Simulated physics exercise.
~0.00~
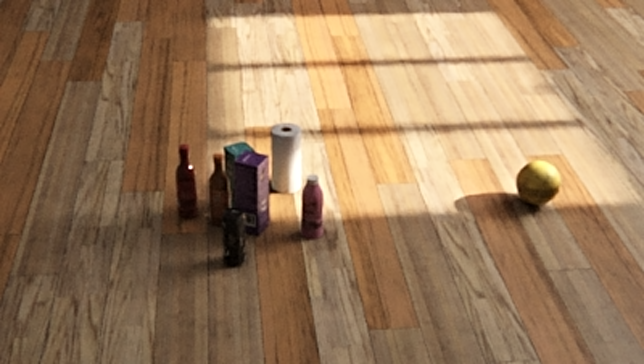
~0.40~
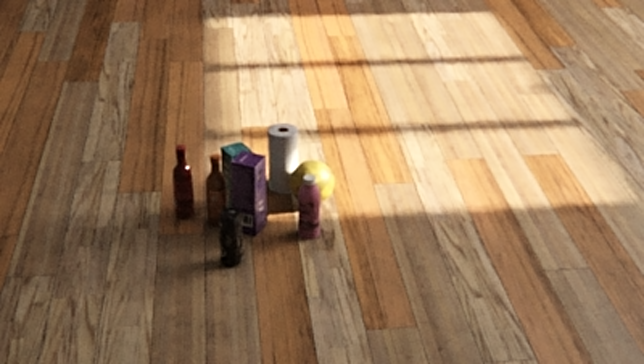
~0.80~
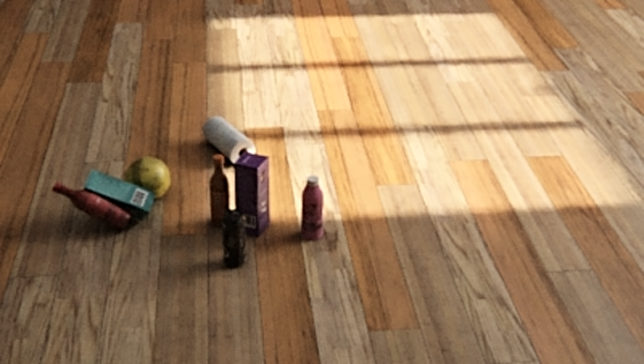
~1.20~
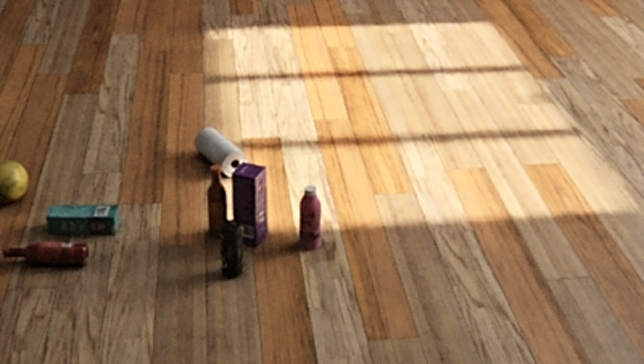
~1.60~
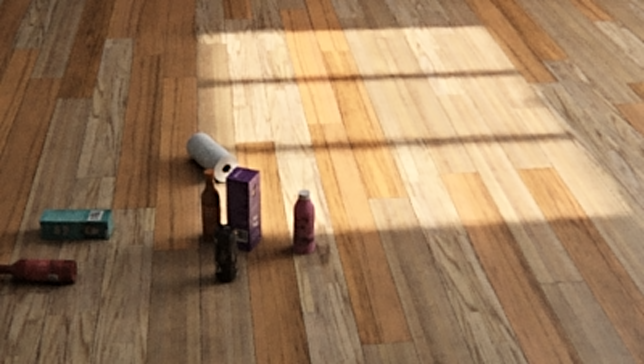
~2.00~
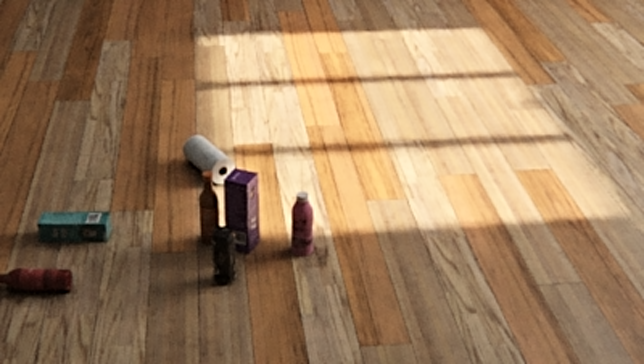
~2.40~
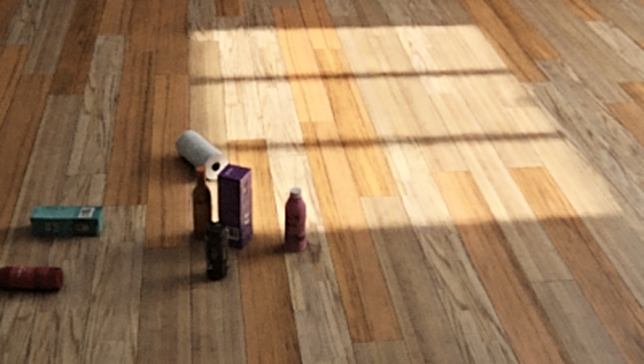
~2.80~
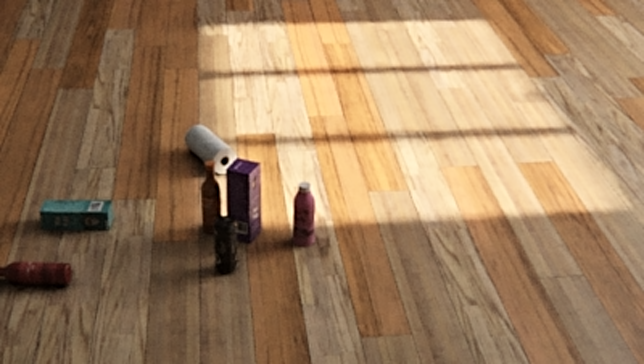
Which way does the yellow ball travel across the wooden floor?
The yellow ball travels to the left across the floor.
